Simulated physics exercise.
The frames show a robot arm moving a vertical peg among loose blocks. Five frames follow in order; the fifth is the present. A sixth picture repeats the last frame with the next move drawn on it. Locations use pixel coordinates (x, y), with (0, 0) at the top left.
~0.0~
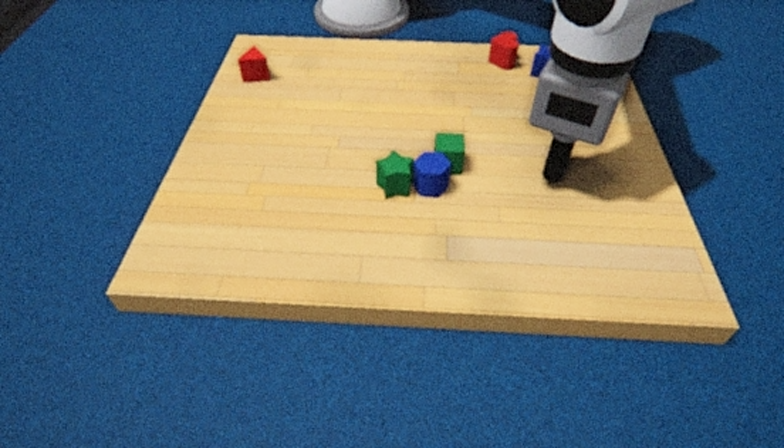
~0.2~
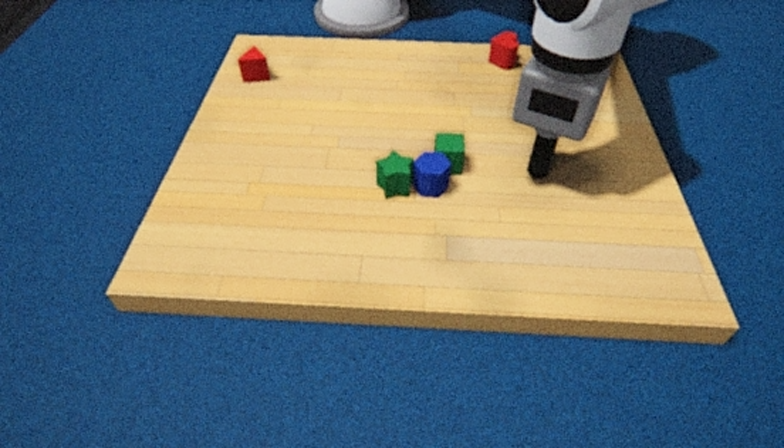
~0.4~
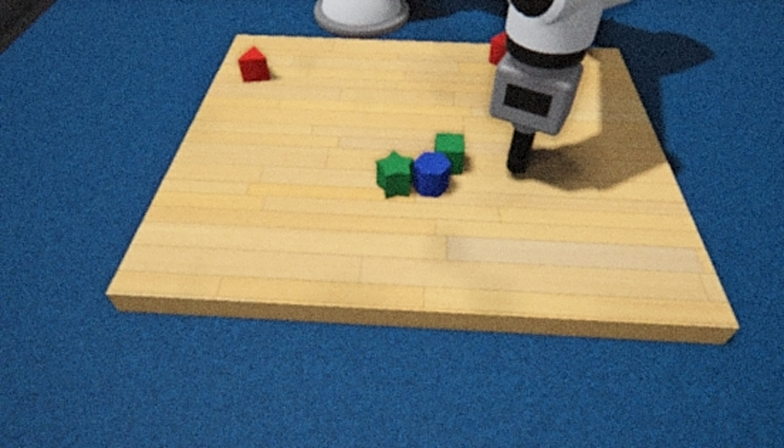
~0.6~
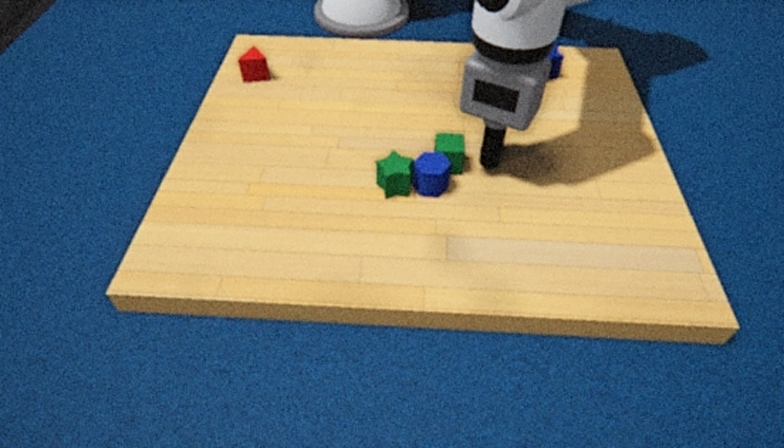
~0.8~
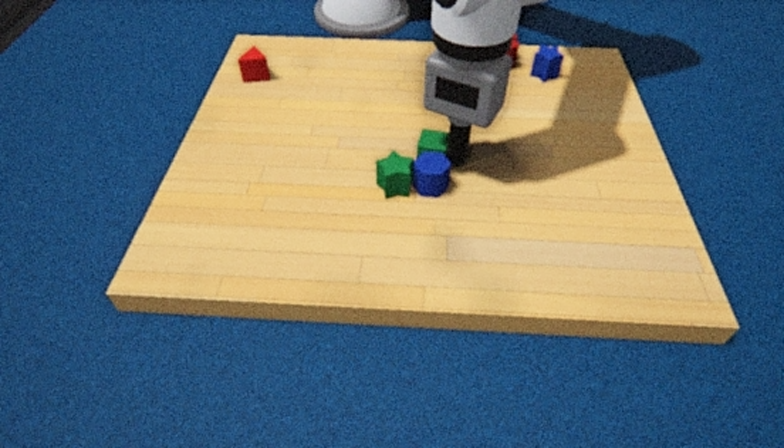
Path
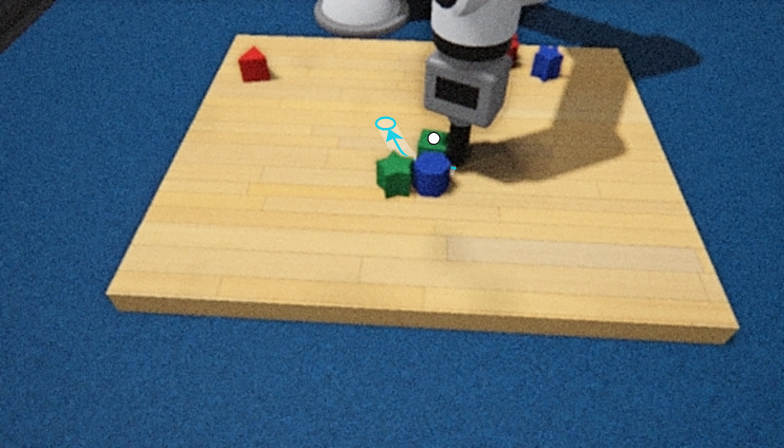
A white and gray robot arm with a black vertical peg works over a pale wooden board on a blue surface, seen from above at a steady angle. A green star block, a blue hexagon and a green square block cluster near the middle, with red blocks and a blue one toward the far corners. The peg glides left across the board and nudges the green square slightly left.
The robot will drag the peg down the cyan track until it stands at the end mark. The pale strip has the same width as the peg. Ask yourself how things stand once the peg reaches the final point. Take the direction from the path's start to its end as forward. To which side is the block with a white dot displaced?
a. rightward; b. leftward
Answer: B.
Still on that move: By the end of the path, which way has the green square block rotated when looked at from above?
Its rotation is counterclockwise.
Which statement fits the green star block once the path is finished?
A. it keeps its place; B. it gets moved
My answer is option A.
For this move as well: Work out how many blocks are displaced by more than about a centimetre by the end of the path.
The number of blocks that move over 1 cm is one.
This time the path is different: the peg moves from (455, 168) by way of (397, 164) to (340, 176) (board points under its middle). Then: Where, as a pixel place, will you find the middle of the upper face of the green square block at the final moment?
Answer: (381, 125).
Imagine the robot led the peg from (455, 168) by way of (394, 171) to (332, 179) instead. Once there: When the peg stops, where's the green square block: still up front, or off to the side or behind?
I'd say the green square block has slipped off and sits beside or behind the peg.
Drawn move, from (455, 168) via (420, 161) and (397, 144), ending at (386, 123); the dot is on the green square block.
What follows on the original path. One third of the way, peg at (420, 154); green square block at (399, 129), turned 15° clockwise.
Two thirds of the way, peg at (397, 136); green square block at (373, 117), turned 20° anticlockwise.
At the end, peg at (386, 116); green star block still; blue hexagon still; green square block at (369, 116), turned 30° anticlockwise.
